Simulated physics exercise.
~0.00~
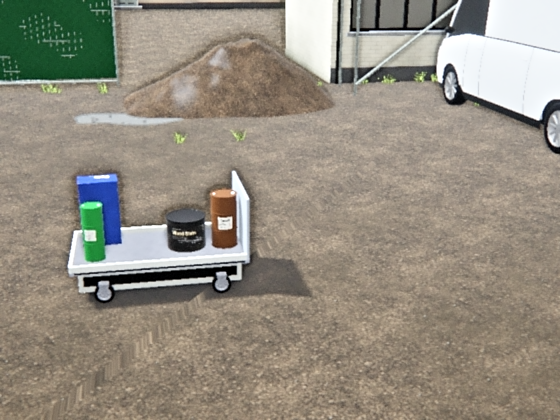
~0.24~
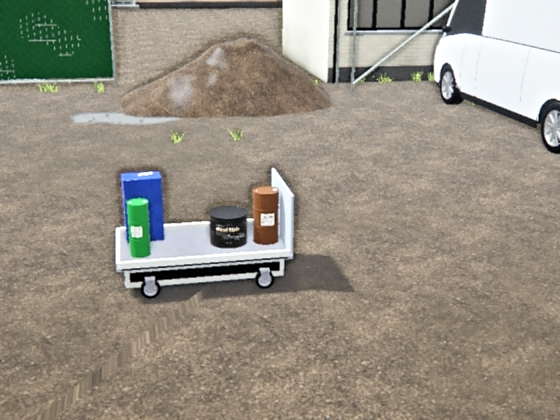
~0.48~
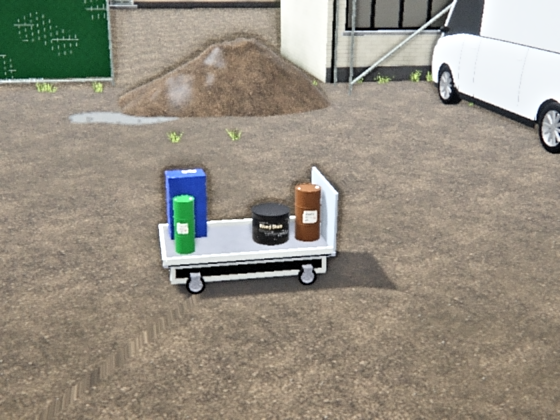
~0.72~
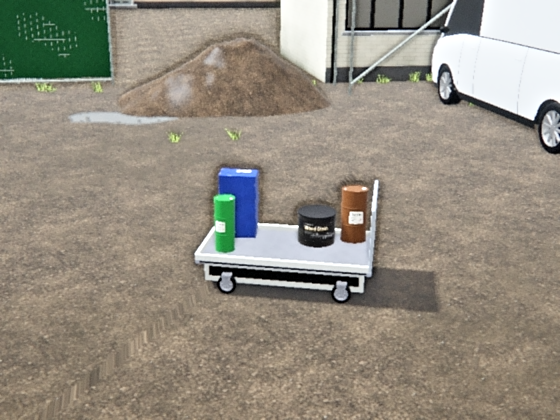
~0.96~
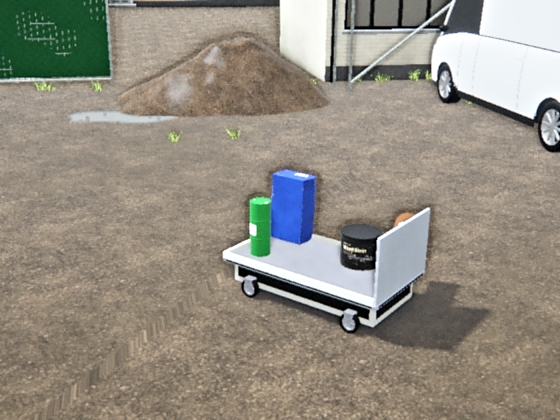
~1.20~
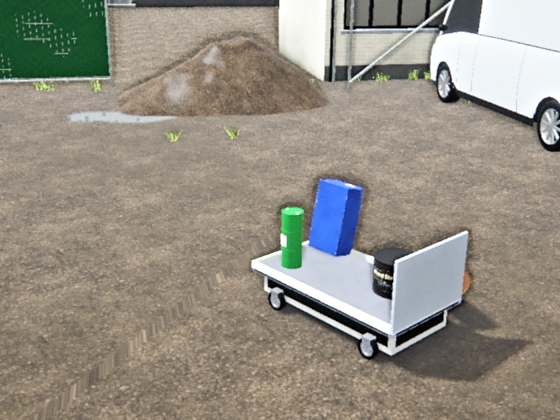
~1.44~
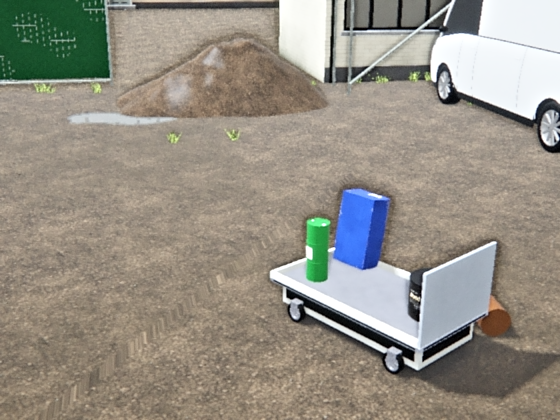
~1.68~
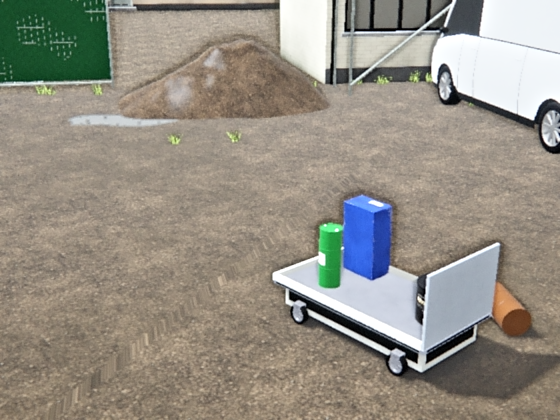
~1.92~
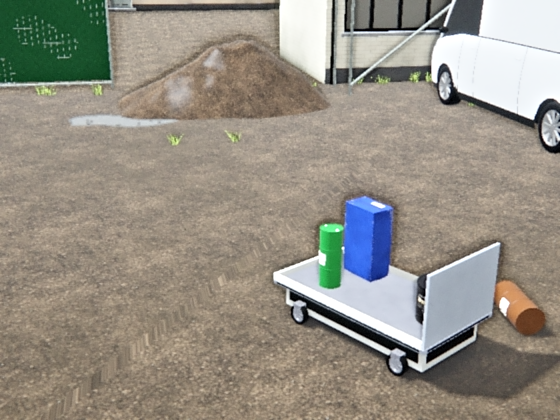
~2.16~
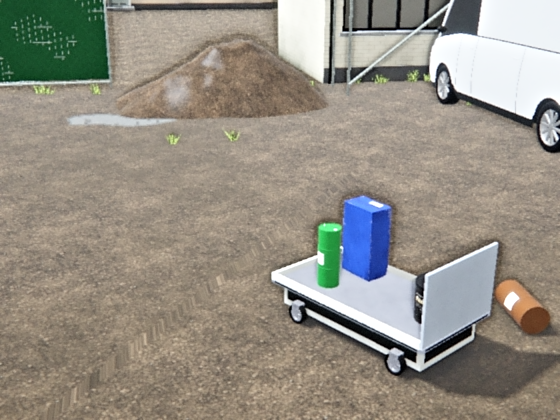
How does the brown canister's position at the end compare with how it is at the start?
At the start the brown canister stands upright on the cart near the tall board. By the end it is lying on its side on the dirt, to the right of the cart.
